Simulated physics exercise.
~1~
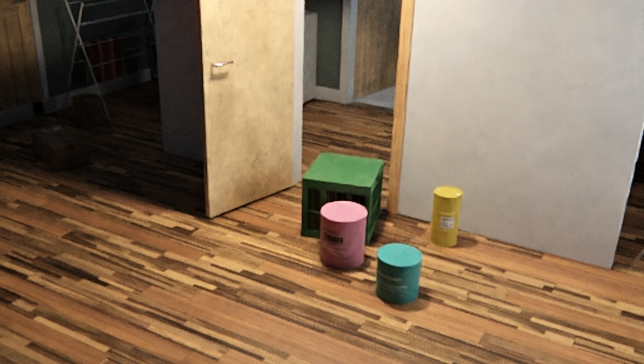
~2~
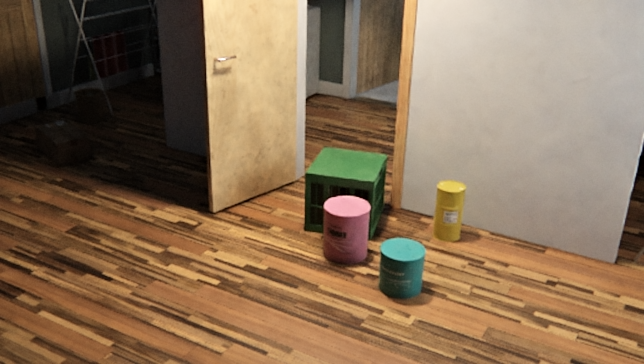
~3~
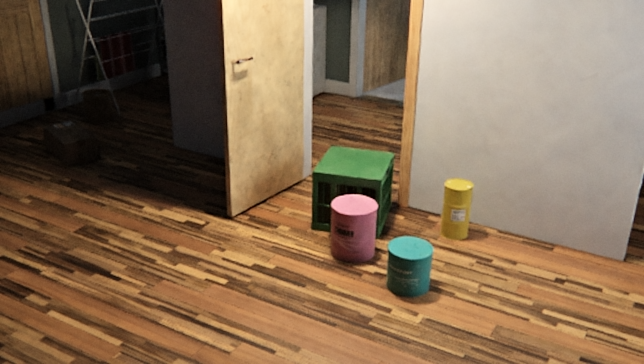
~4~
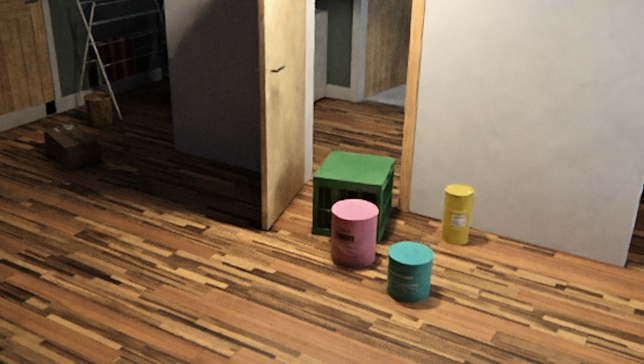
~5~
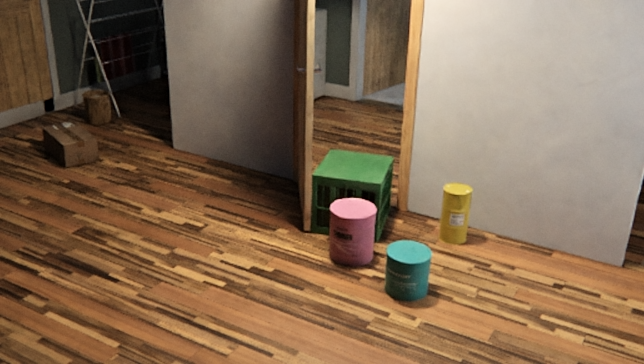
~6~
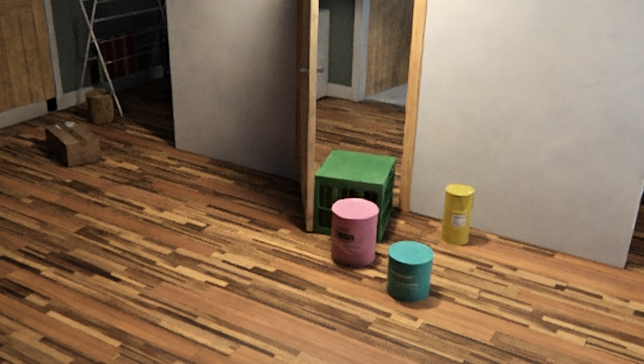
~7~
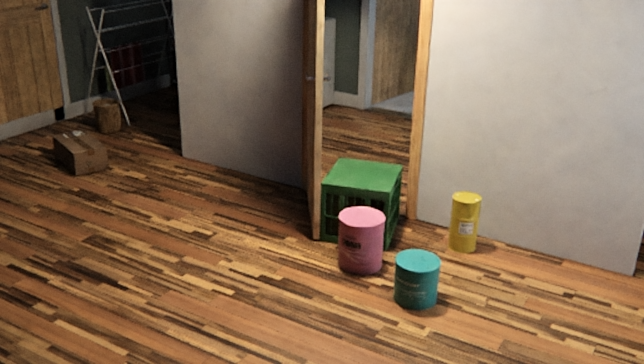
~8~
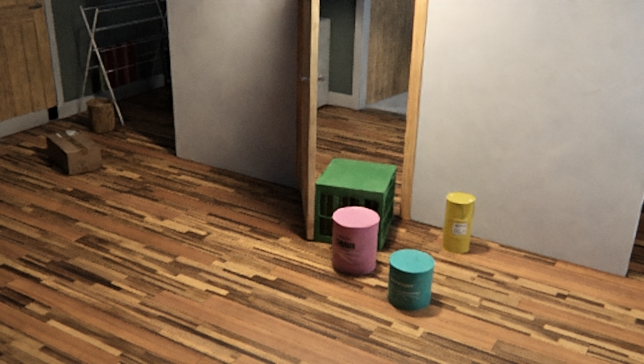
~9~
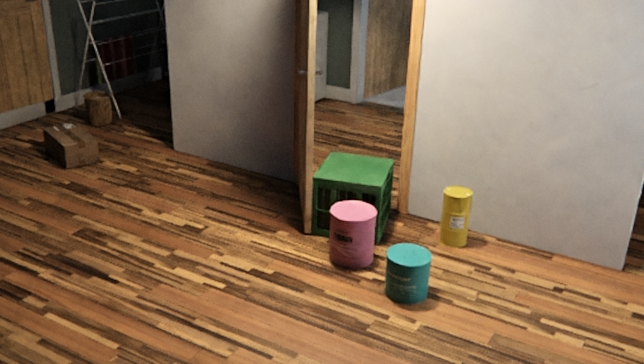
Wooden door swinging partway towards its frame and stopping still ajar beside a green crate, pink and turquoise pails and yellow canister.
